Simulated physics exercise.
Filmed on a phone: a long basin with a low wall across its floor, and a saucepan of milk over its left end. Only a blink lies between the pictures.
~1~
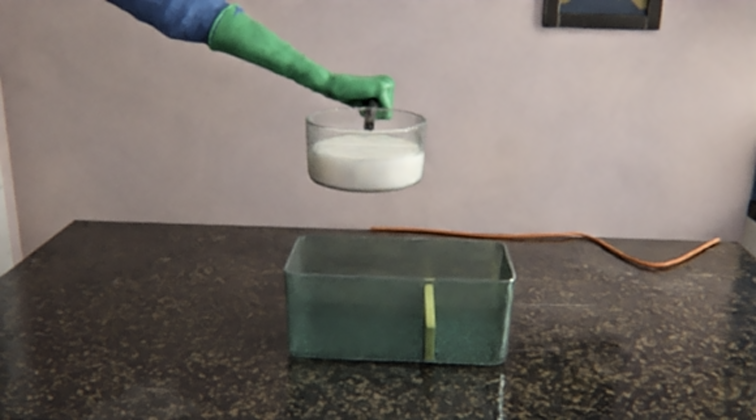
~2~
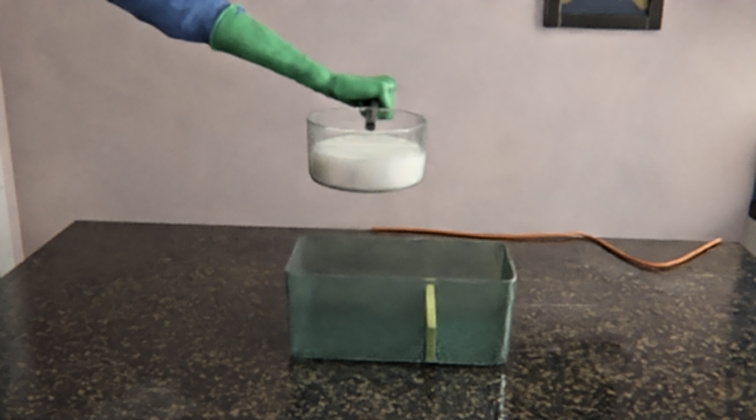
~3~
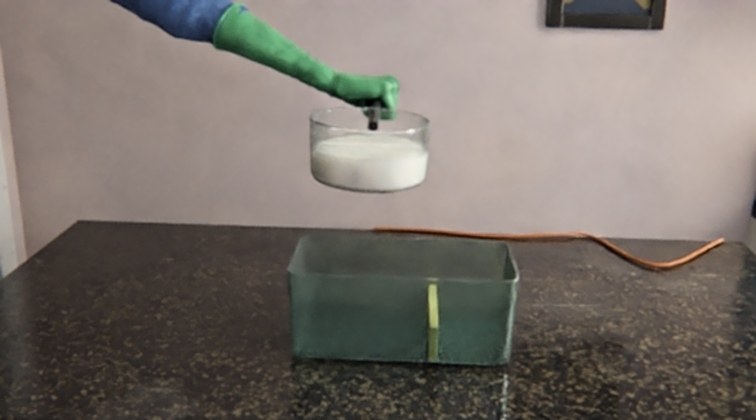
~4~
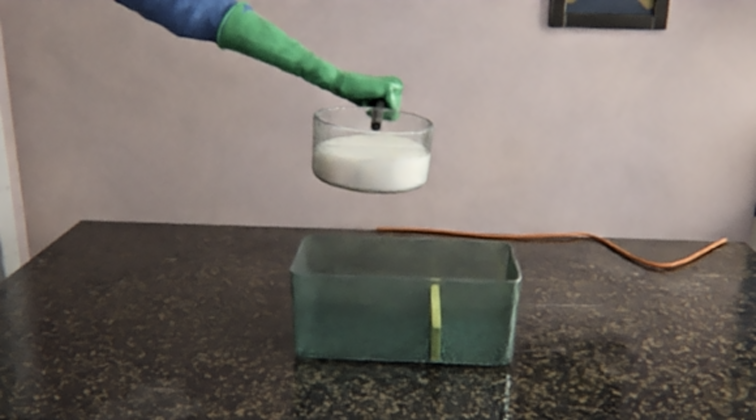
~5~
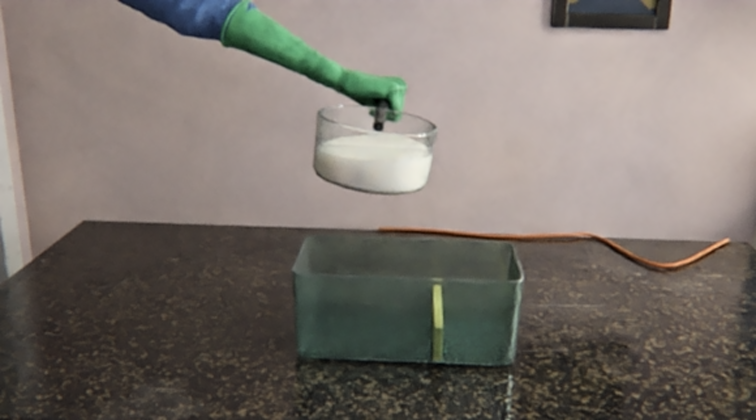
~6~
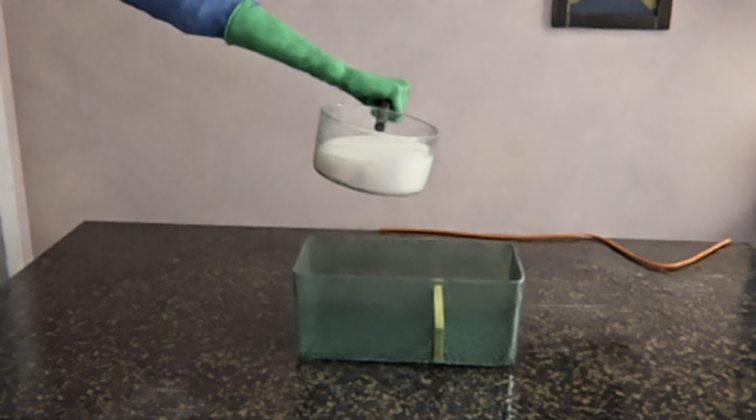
On a dark speckled table, a green-gloved hand held a clear pan of milk above the left part of a long, low-walled basin, keeping it level at first, then slowly tilting it slightly rightward.
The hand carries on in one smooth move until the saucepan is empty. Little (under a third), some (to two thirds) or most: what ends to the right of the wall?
In the end more than two thirds is right of the wall.
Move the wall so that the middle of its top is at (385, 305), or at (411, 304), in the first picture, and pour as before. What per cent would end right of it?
Roughly 95 per cent, and 95 per cent.
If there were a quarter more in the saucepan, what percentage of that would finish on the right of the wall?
Some 75 per cent.
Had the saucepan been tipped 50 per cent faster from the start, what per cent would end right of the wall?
It comes to 90 per cent or so.
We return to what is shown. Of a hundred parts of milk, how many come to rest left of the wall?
Roughly 10 in a hundred.
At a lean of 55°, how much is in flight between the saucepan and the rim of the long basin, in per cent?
Near 20 %.
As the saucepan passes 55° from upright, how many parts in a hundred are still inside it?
Some 80 per cent.
A moment on, the saucepan is tipped part way and 81 per cent is still to pour, 0 is left of the wall and 1 right of it.
Next, the saucepan is tipped on its side and 26 per cent is still to pour, 2 is left of the wall and 56 right of it.
Then the saucepan is tipped on its side and 4 per cent is still to pour, 6 is left of the wall and 87 right of it.
Later the saucepan is tipped on its side and 1 per cent is still to pour, 9 is left of the wall and 89 right of it.
In the end 10 per cent lies left of the wall, 89 right of it and 0 outside.
